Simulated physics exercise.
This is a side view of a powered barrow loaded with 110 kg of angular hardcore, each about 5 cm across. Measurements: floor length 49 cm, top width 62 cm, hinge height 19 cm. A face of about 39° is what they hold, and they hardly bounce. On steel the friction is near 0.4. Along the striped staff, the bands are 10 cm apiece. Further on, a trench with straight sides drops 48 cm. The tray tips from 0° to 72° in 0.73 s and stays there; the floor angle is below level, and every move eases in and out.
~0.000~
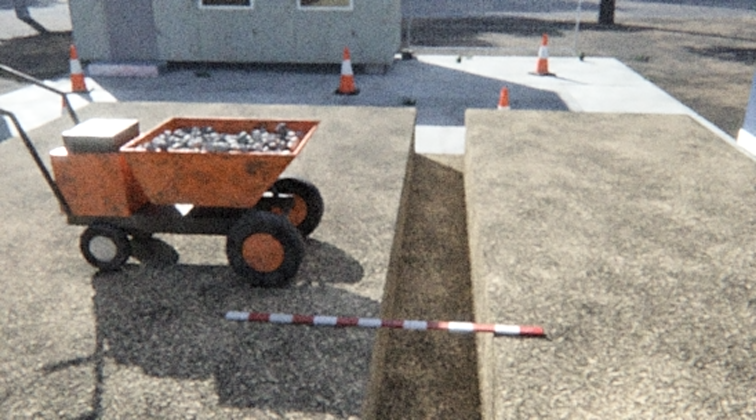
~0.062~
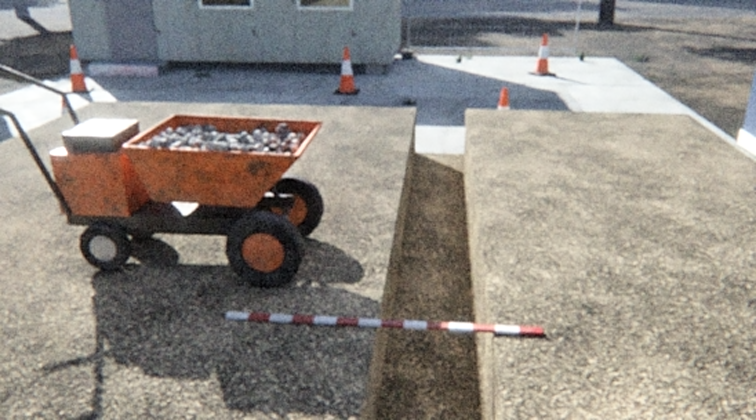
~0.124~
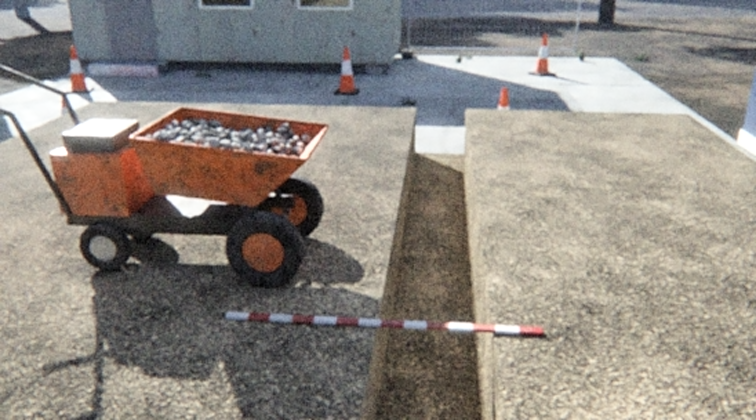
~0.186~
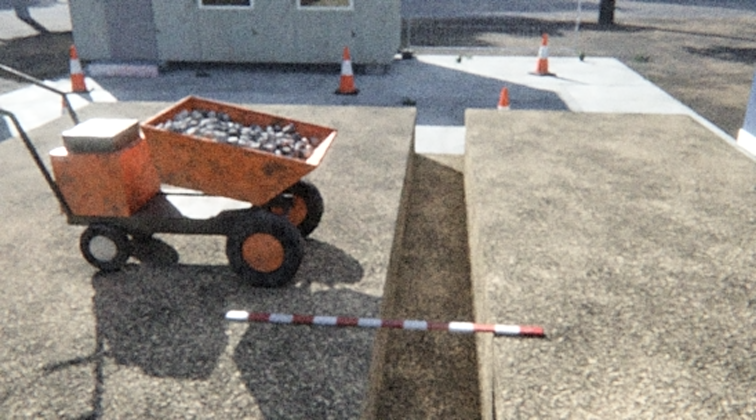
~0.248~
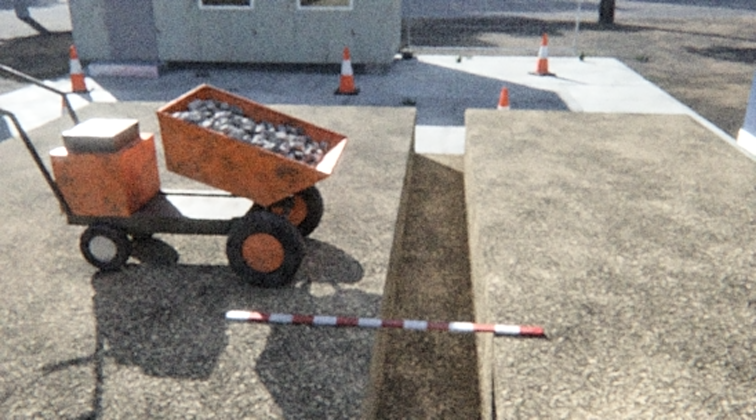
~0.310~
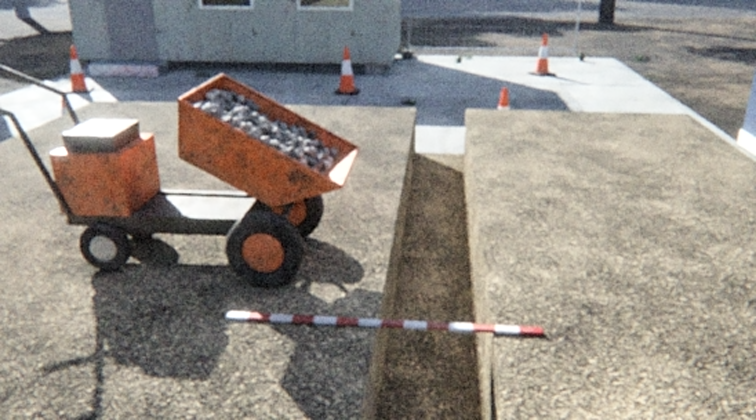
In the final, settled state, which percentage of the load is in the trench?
100 per cent is in the trench.
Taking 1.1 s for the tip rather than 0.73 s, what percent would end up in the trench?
100 per cent.
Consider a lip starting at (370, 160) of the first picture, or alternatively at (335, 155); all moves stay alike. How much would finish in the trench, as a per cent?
I'd say some 70 per cent and some 95 per cent.
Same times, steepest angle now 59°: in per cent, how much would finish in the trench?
Then close to 50 per cent.
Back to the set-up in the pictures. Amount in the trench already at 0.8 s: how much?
I'd put it near 25 per cent.
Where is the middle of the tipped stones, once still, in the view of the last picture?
Somewhere around (438, 334) in the last picture.
After 0.6 s the floor is at 61°; 100 % in the tray; the foremost stones are at (365, 211).
After 0.8 s the floor is at 72°; 72 % in the tray, 1 % short of the trench, 27 % in the trench; the foremost stones are at (451, 325).
After 1.2 s the floor is at 72°; 24 % in the tray, 1 % short of the trench, 75 % in the trench; the foremost stones are at (477, 322).
After 3.1 s the floor is at 72°; 0 % in the tray, 100 % in the trench; the foremost stones are at (475, 325).
